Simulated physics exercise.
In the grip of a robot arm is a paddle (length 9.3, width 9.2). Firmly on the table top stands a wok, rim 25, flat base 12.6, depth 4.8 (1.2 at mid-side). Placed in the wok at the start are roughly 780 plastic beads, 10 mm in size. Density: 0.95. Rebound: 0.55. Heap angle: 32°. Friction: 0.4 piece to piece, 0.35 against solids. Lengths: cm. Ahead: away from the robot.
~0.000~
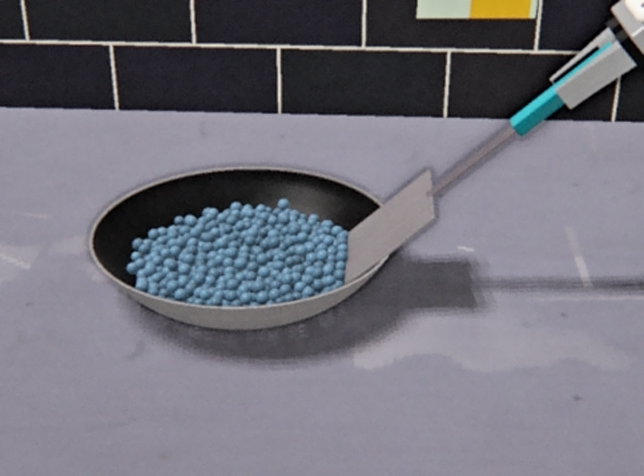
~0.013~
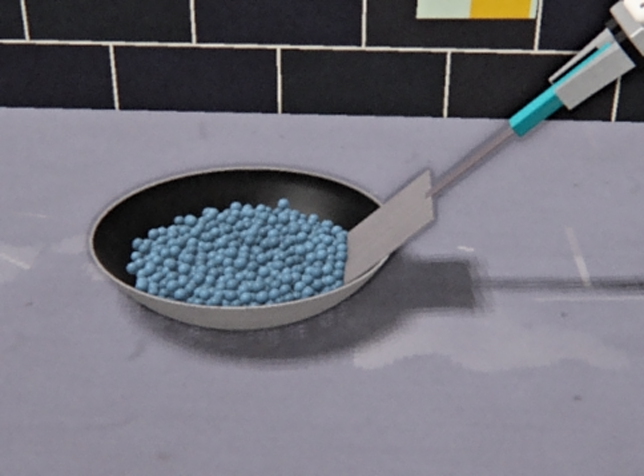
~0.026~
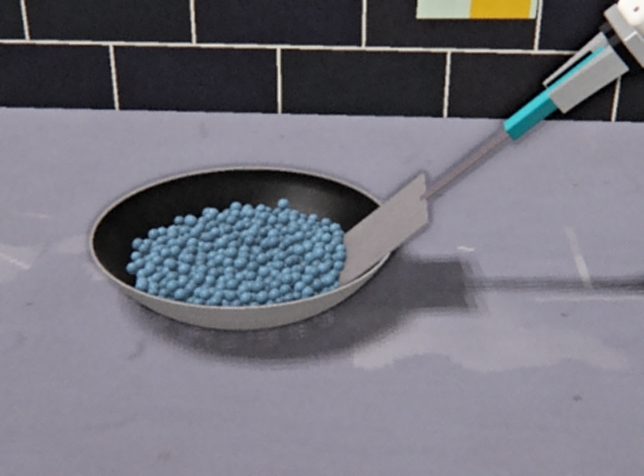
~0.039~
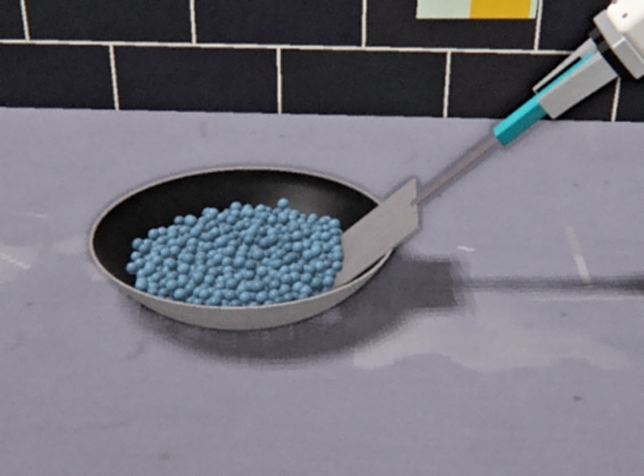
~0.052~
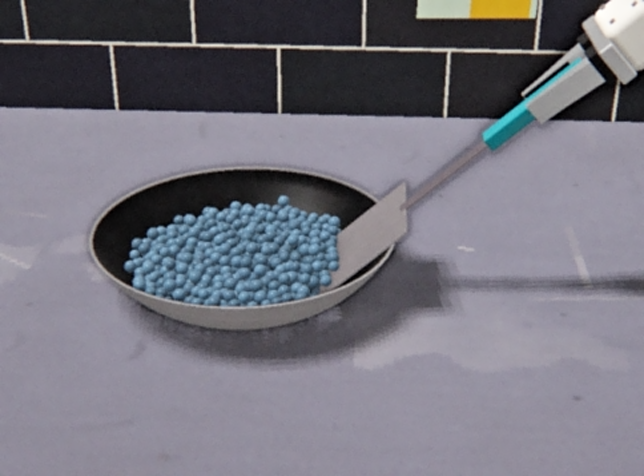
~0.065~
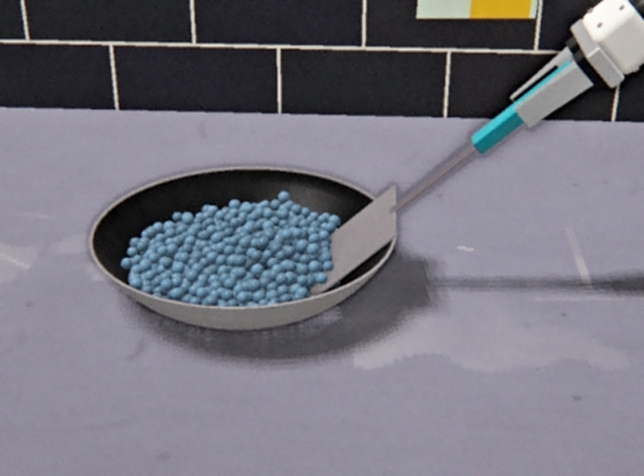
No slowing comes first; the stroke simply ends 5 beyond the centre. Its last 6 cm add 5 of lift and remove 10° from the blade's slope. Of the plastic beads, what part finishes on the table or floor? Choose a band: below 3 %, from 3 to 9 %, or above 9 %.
That share falls between 3 and 9 %.
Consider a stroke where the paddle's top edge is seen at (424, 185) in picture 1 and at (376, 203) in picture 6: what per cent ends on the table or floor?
Some 10 percent ends up on the table or floor.
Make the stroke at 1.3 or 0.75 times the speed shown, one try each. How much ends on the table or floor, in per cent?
Some 10 per cent, then some 0 per cent, on the table or floor.
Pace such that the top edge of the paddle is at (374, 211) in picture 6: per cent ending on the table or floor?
Near 15 in a hundred.
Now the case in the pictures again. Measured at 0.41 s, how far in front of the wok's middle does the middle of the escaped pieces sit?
It comes to near 16 cm ahead of the middle.
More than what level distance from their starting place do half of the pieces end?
3 cm.
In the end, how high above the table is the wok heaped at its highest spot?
It reaches roughly 6.0 cm.
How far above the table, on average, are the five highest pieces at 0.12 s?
Around 6 cm above the table.
After 0.12 s, sloping 43°, highest piece 8 above the table; 775 in the wok.
After 0.18 s, sloping 38°, highest piece 9 above the table; 773 in the wok, 2 on the blade or in flight.
After 0.41 s, sloping 33°, highest piece 7 above the table; 738 in the wok, 30 on the table or floor, 7 on the blade or in flight.
After 1.46 s, sloping 33°, highest piece 5 above the table; 735 in the wok, 40 on the table or floor.
At rest, 735 in the wok, 40 on the table or floor. That is 5 % on the table or floor.
